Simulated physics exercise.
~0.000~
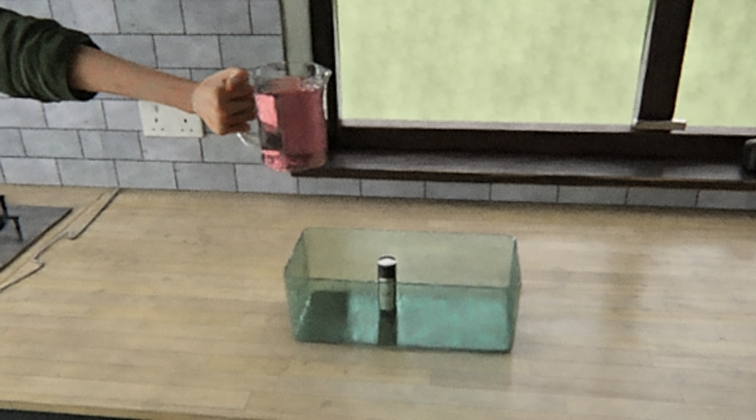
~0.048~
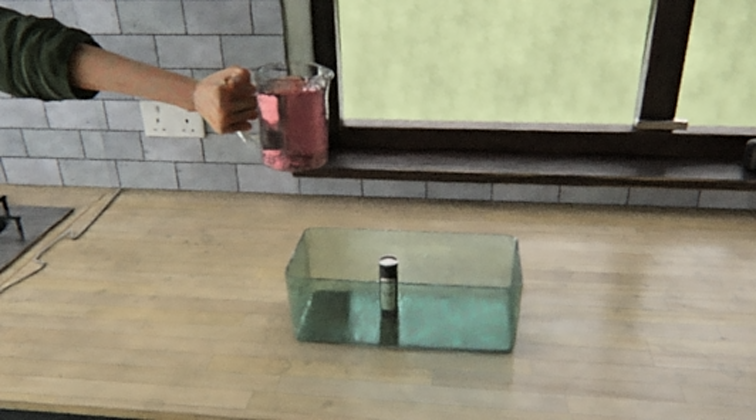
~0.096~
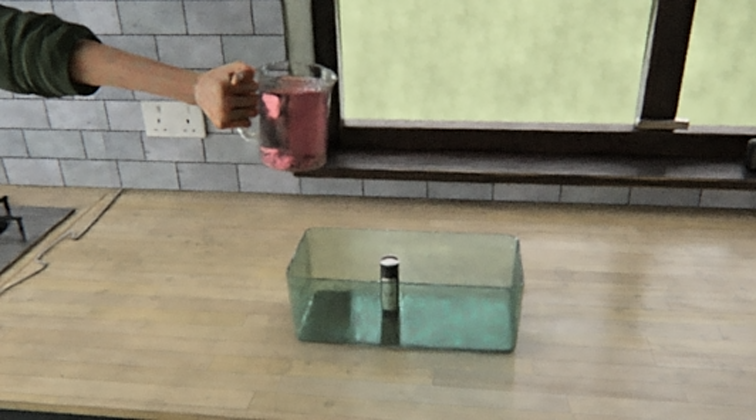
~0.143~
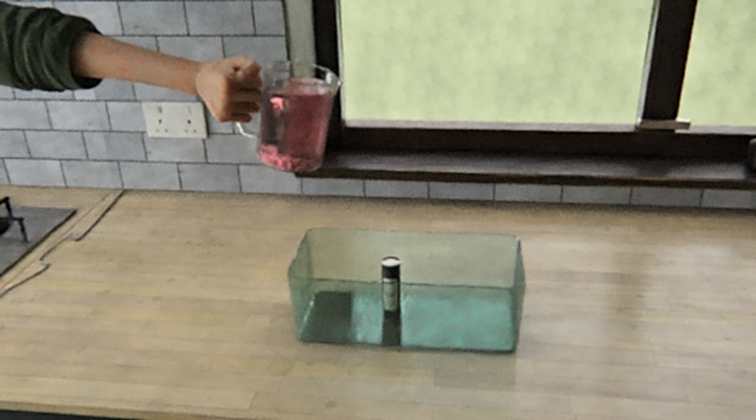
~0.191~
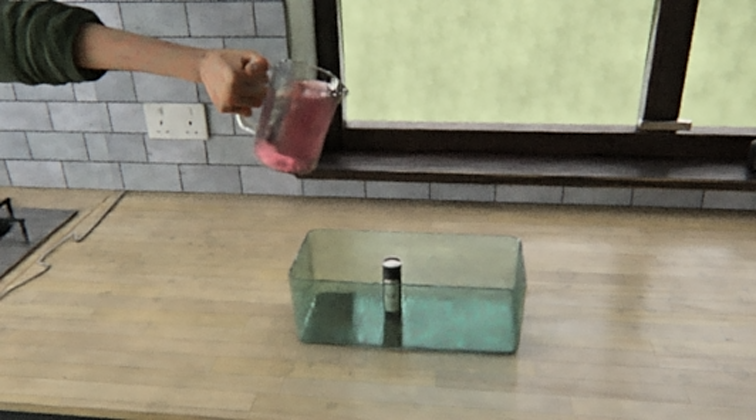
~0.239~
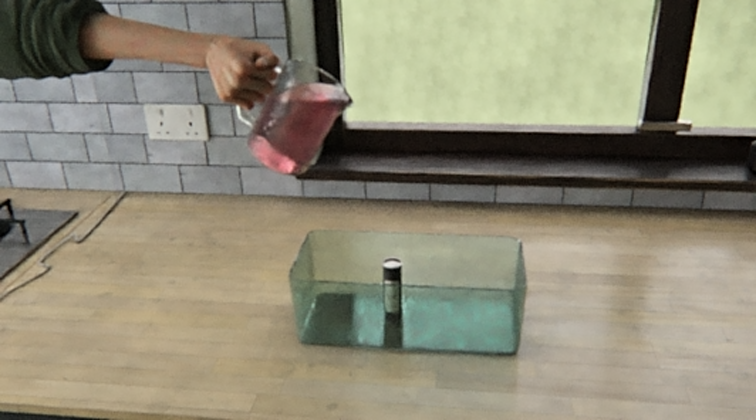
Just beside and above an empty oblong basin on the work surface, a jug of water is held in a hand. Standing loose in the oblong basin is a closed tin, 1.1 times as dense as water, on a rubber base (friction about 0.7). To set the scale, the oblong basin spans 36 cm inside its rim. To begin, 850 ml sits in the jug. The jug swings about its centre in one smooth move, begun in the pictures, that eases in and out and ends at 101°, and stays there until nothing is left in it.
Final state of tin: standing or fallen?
It ends up erect.
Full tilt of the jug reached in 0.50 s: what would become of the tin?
The tin stays on its base.
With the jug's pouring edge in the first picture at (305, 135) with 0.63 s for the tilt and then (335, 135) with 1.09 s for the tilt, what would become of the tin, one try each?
Trial 1 - tin tips; trial 2 - tin tips.
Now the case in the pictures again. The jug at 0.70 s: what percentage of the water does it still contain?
Close to 28 percent of the total.
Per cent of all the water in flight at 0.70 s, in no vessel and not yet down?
Close to 32 per cent.
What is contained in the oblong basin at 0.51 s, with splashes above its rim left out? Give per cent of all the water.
3 %, more or less.
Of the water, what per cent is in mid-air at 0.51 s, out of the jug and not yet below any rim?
My guess is roughly 28 %.
By 0.51 s the tilt is 92° and 69 per cent is still to pour; the tin stands where it began.
By 0.70 s the tilt is 101° and 28 per cent is still to pour; the tin stands where it began.
By 0.91 s the tilt is 101° and 9 per cent is still to pour; the tin stands where it began.
By 1.13 s the tilt is 101° and 2 per cent is still to pour; the tin stands where it began.
At rest the tin stands where it began.
